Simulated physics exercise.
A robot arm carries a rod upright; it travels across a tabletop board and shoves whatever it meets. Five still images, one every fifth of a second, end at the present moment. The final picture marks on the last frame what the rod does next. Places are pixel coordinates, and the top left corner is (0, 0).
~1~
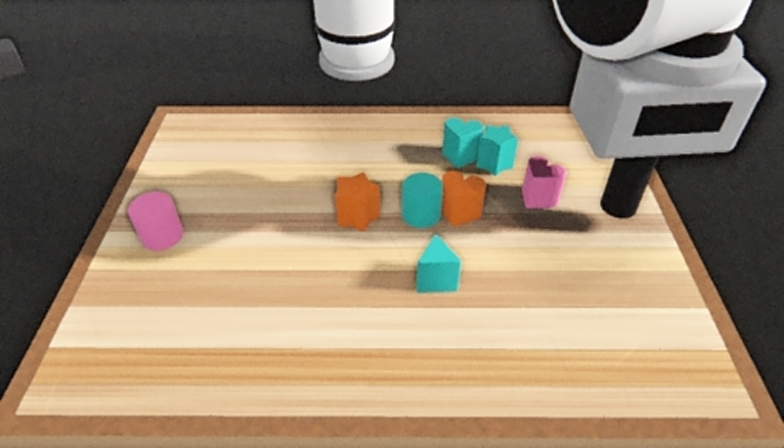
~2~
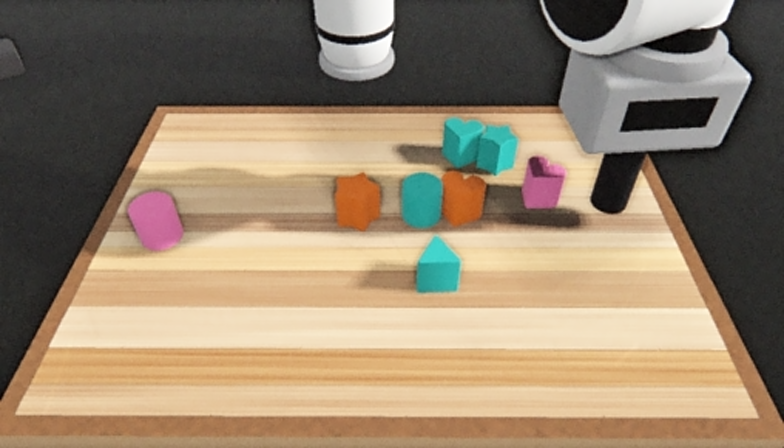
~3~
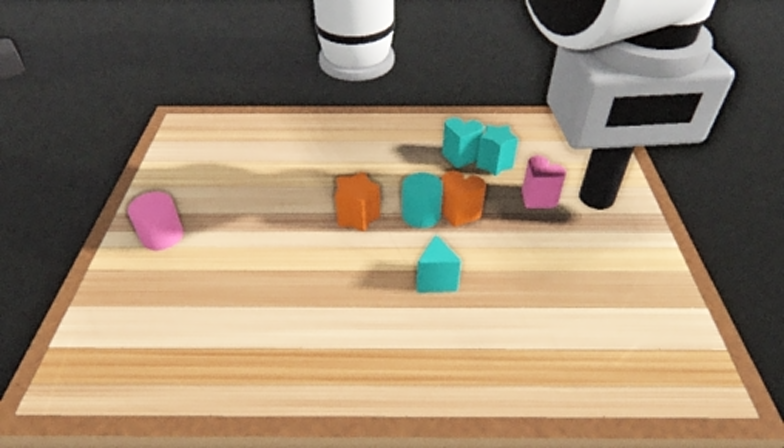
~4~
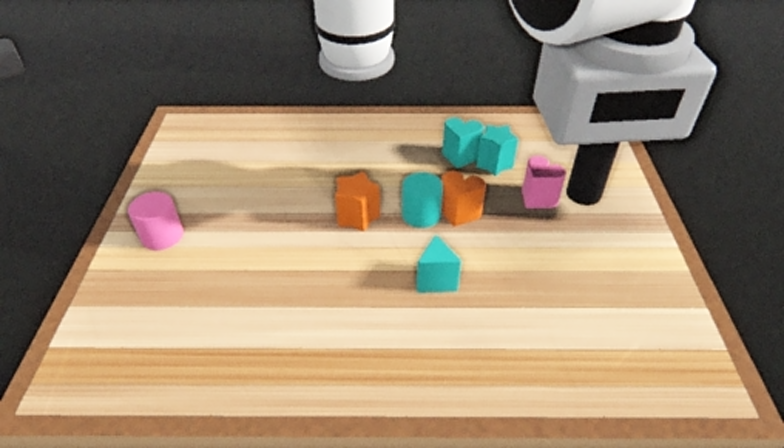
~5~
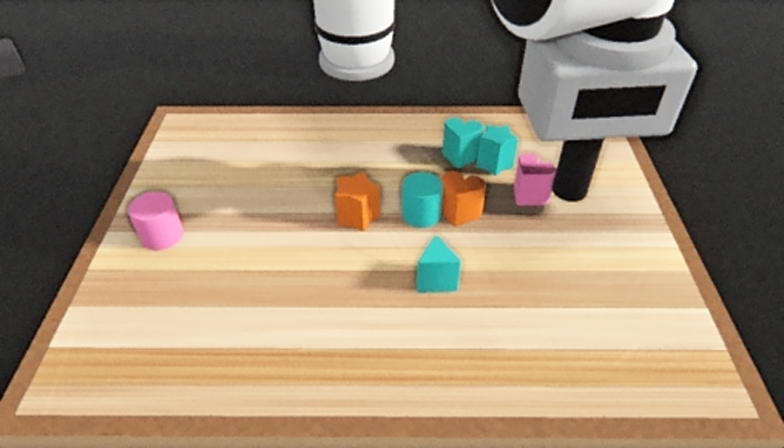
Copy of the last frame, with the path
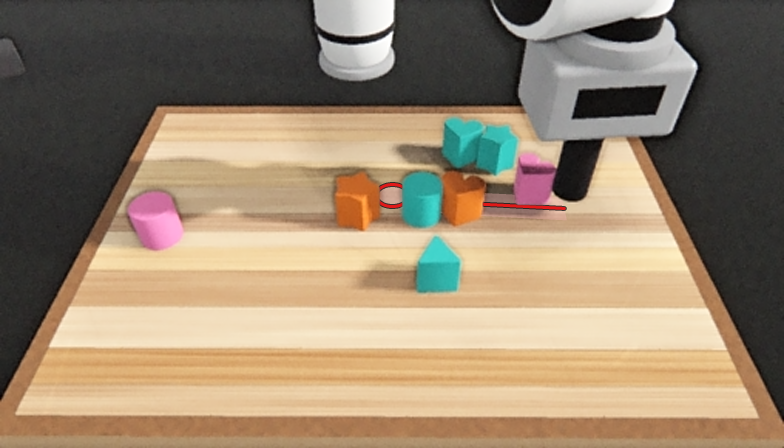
Robot arm moving its black rod left across a wooden board, then nudging a pink block slightly left near orange and turquoise blocks.
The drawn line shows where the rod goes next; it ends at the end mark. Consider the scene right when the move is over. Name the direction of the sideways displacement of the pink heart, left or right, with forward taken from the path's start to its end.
Right side.
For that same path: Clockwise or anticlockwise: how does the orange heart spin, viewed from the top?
My prediction: CCW.
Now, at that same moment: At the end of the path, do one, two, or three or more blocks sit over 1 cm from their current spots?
When the path ends, I think you'll find three or more blocks out of place by more than 1 cm.
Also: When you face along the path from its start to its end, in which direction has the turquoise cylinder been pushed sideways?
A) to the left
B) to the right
My answer is option A.
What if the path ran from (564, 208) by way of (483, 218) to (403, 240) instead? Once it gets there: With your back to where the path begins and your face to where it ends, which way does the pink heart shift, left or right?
Facing from start to end, it will go to the right.
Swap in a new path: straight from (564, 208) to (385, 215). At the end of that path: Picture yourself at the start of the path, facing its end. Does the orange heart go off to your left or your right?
Pushed right.
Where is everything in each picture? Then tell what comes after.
In the first frame, rod's lower end at (618, 207); orange star at (356, 185); turquoise cylinder at (423, 184); orange heart at (463, 182); pink heart at (545, 167).
In the second frame, rod at (608, 203); blocks still.
In the third frame, rod at (596, 199); blocks still.
In the fourth frame, rod at (583, 195); blocks still.
In the fifth frame, rod at (569, 191); orange star at (356, 185); turquoise cylinder at (423, 184); orange heart at (463, 182); pink heart at (536, 165).
Drawn move, from (564, 208) over (477, 204) to (393, 195).
The first path, step by step. One third of the way, rod at (509, 188); pink heart at (489, 154), turned 55° clockwise.
Two thirds of the way, rod at (450, 185); orange star at (342, 190), turned 30° clockwise; turquoise cylinder at (381, 191); orange heart at (414, 179); pink heart at (471, 152).
At the end, rod at (392, 178); orange star at (317, 196), turned 65° clockwise; turquoise cylinder at (350, 209); orange heart at (366, 184), turned 55° anticlockwise; pink heart at (471, 152), turned 130° clockwise.
